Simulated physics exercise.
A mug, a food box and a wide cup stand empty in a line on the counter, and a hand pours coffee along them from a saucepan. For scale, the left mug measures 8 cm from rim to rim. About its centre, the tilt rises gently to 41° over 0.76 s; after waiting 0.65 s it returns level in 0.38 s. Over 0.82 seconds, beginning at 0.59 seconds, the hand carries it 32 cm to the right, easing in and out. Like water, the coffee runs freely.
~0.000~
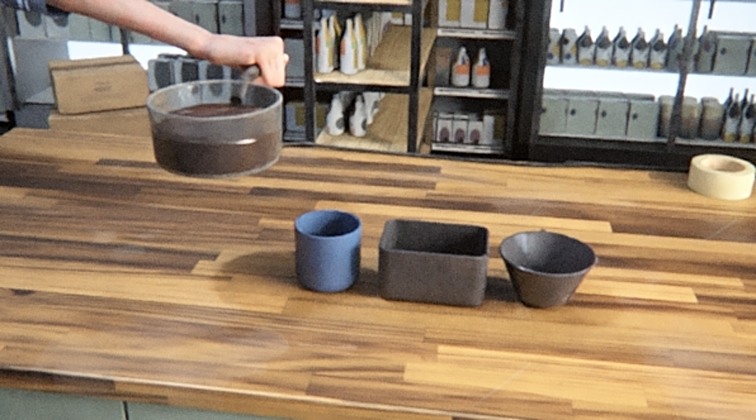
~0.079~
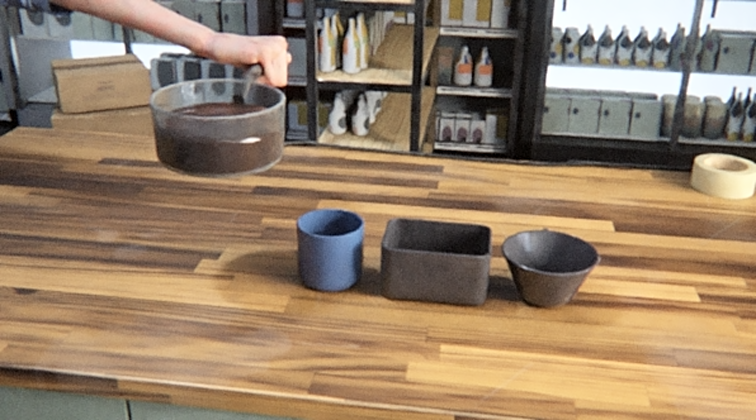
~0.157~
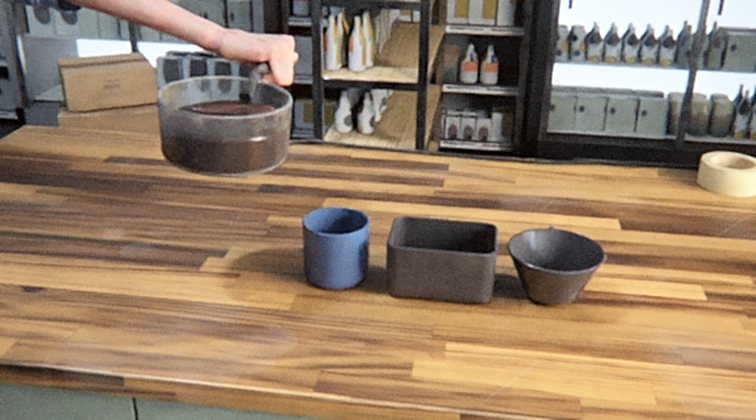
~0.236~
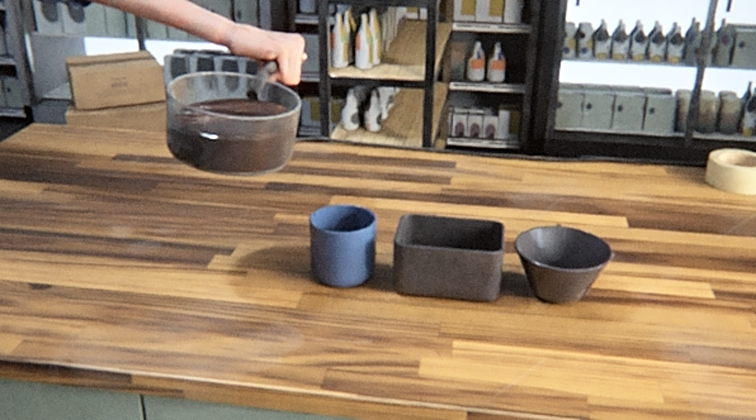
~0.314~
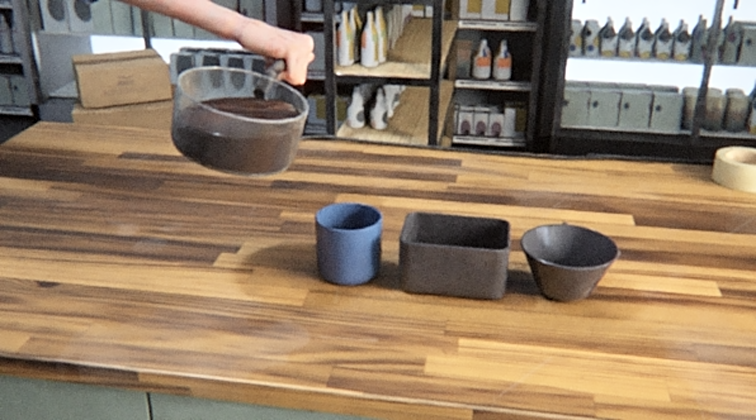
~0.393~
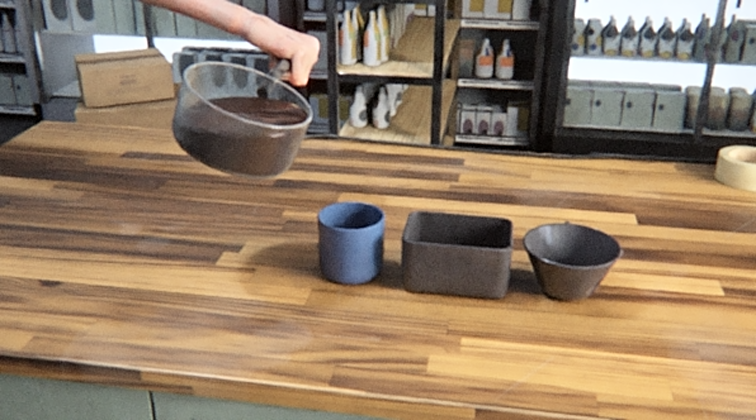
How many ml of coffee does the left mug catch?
Roughly 60 ml.
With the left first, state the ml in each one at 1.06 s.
I'd put it at some 60 ml left, 10 ml in the middle and 0 ml right.
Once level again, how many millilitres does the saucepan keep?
360 ml, roughly.
After 0.78 s the tilt is 41° and from the left they hold 45 ml, 0 ml, 0 ml, the saucepan 730 ml, and 10 ml is on the counter.
After 1.06 s the tilt is 41° and from the left they hold 60 ml, 10 ml, 0 ml, the saucepan 625 ml, and 20 ml is on the counter.
After 1.36 s the tilt is 41° and from the left they hold 60 ml, 10 ml, 55 ml, the saucepan 410 ml, and 90 ml is on the counter.
After 1.68 s the tilt is 8° and from the left they hold 60 ml, 15 ml, 80 ml, the saucepan 360 ml, and 290 ml is on the counter.
In the end from the left they hold 60 ml, 15 ml, 80 ml, the saucepan 360 ml, and 295 ml is on the counter.
